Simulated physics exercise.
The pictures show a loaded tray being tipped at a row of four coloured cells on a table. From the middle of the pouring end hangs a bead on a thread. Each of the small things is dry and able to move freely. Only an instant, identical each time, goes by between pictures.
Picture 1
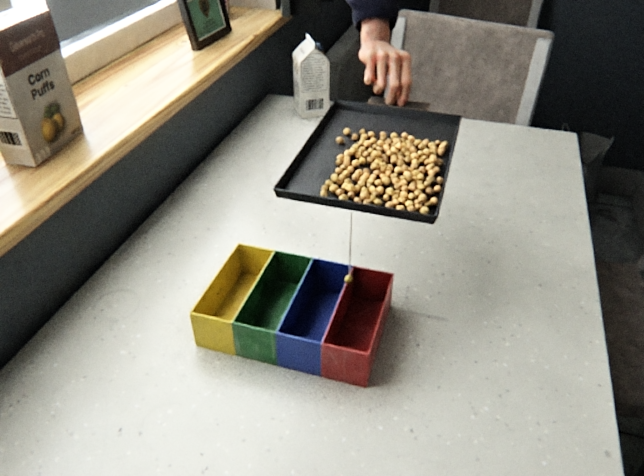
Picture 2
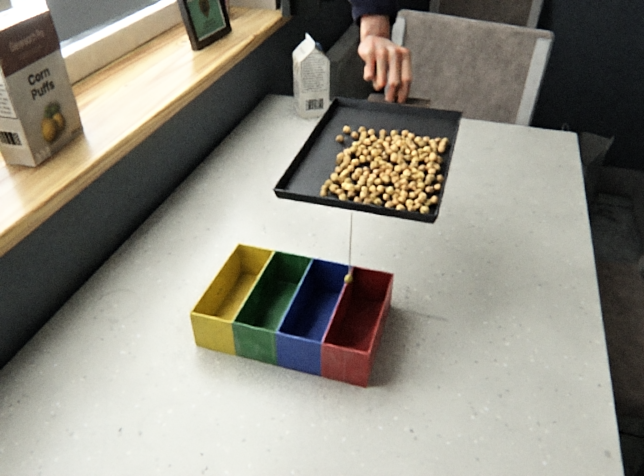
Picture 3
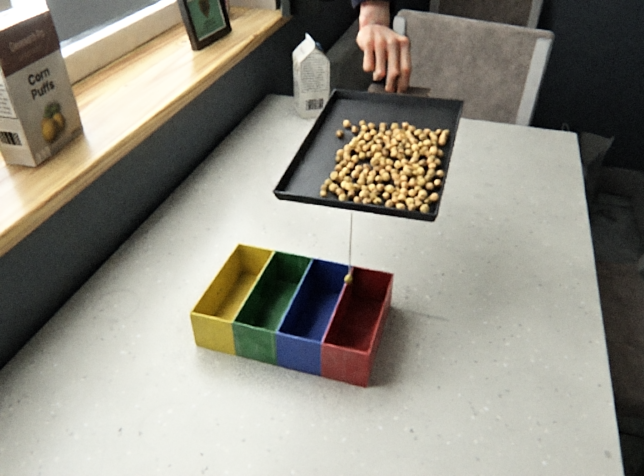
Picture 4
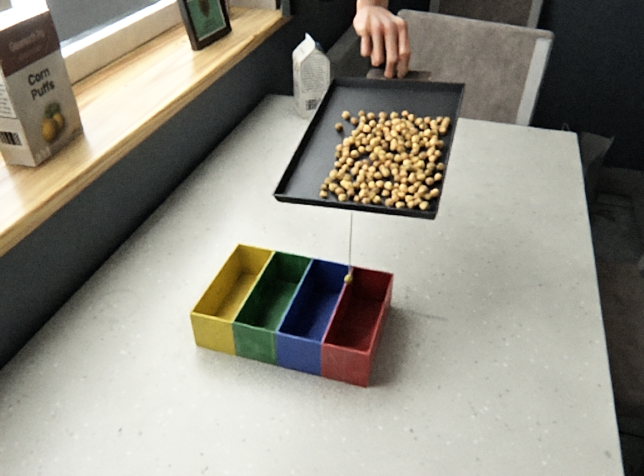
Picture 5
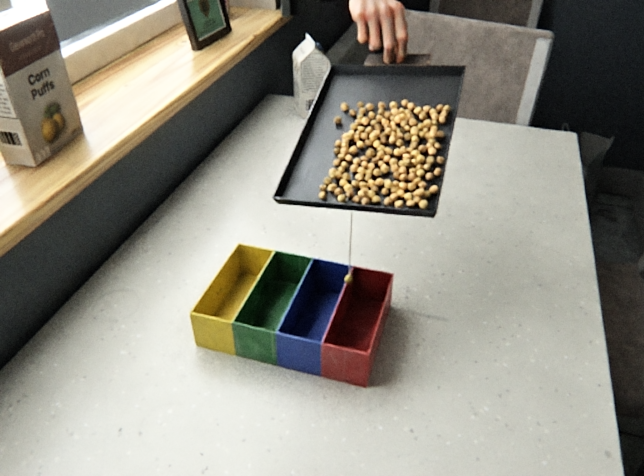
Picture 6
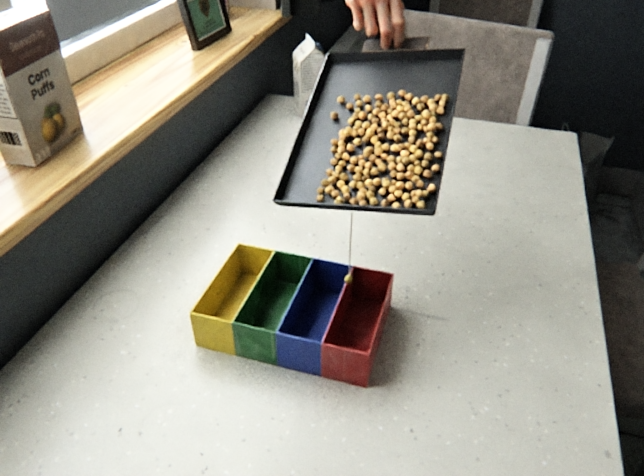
A hand raising the far side of a black tray of chickpeas, tilting it toward yellow, green, blue and red cells.
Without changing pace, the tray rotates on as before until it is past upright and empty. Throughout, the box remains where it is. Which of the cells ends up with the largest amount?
The green cell ends up with the largest amount.
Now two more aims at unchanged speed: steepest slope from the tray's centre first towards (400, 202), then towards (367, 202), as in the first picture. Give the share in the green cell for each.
That comes to 0 per cent the first time and 10 per cent the second.
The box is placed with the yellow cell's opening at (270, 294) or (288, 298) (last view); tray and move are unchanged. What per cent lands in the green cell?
It comes to near 30 per cent the first time and near 20 per cent the second time.
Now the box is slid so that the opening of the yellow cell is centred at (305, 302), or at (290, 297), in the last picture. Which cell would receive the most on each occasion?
The yellow one, and then yellow.
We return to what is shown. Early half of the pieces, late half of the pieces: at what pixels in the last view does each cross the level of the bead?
Near (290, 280) and later near (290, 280).
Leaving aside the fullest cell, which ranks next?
That would be the blue cell.
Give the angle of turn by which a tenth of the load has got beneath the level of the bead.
Roughly 75 degrees at that moment.
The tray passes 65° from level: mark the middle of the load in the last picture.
Look around (326, 182) in the last picture.
Just after the last frame, tray tipped steeply; almost all on the tray; just a few in the green cell; just a few in the blue cell; about a tenth falling or outside the box.
A moment on, tray tipped past a quarter turn; roughly a quarter on the tray; roughly a quarter in the green cell; about a tenth in the blue cell; about a tenth in the yellow cell; just a few in the red cell; roughly a quarter falling or outside the box.
Further on, tray tipped past a quarter turn; roughly half in the green cell; roughly a quarter in the blue cell; about a tenth in the red cell; about a tenth in the yellow cell; just a few falling or outside the box.
When it is over, tray tipped past a quarter turn; roughly half in the green cell; roughly a quarter in the blue cell; about a tenth in the red cell; about a tenth in the yellow cell; just a few outside the box.
